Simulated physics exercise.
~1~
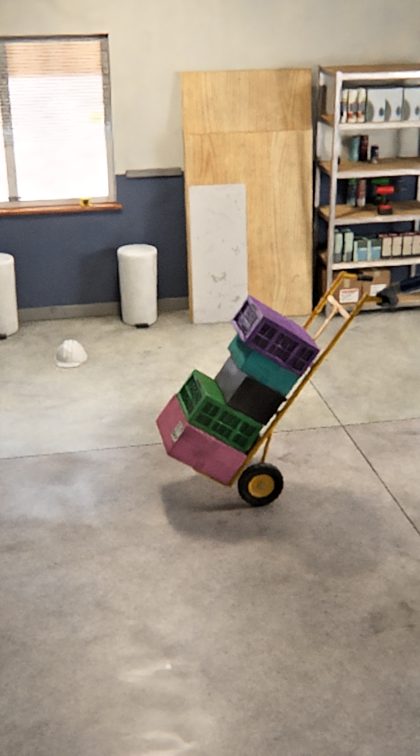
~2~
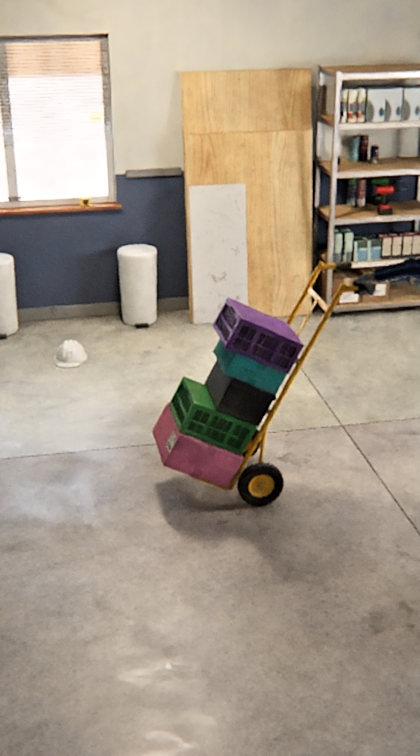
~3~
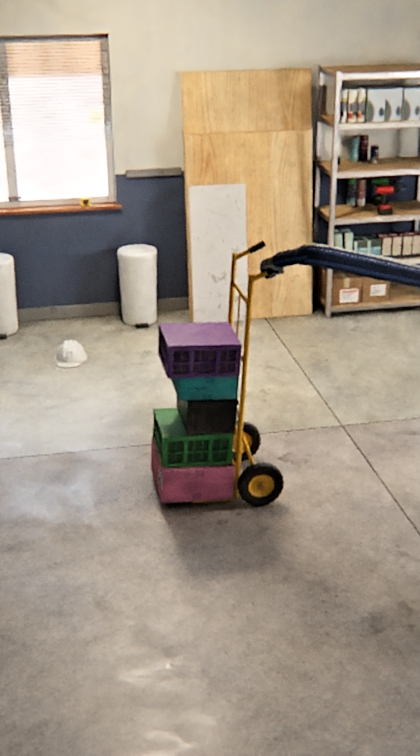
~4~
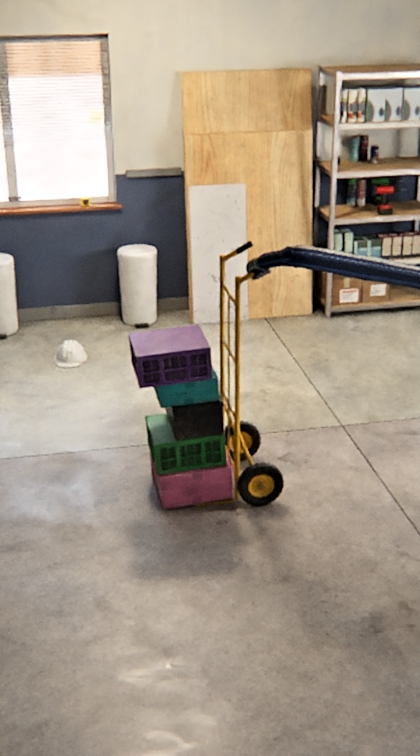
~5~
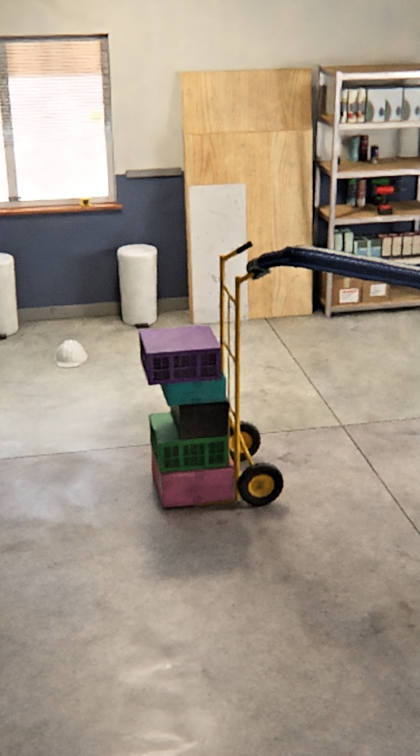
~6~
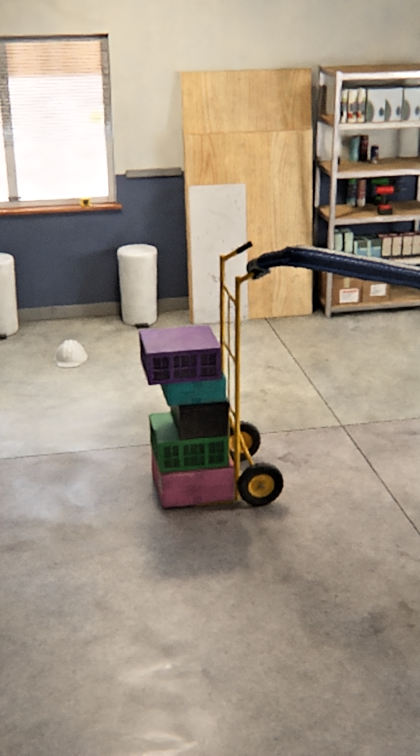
A yellow hand truck stacked with five crates and boxes was tipped upright by a dark arm gripping its handle, and the load lurched left, the purple crate on top most of all, before settling back slightly and standing still, leaning but intact.
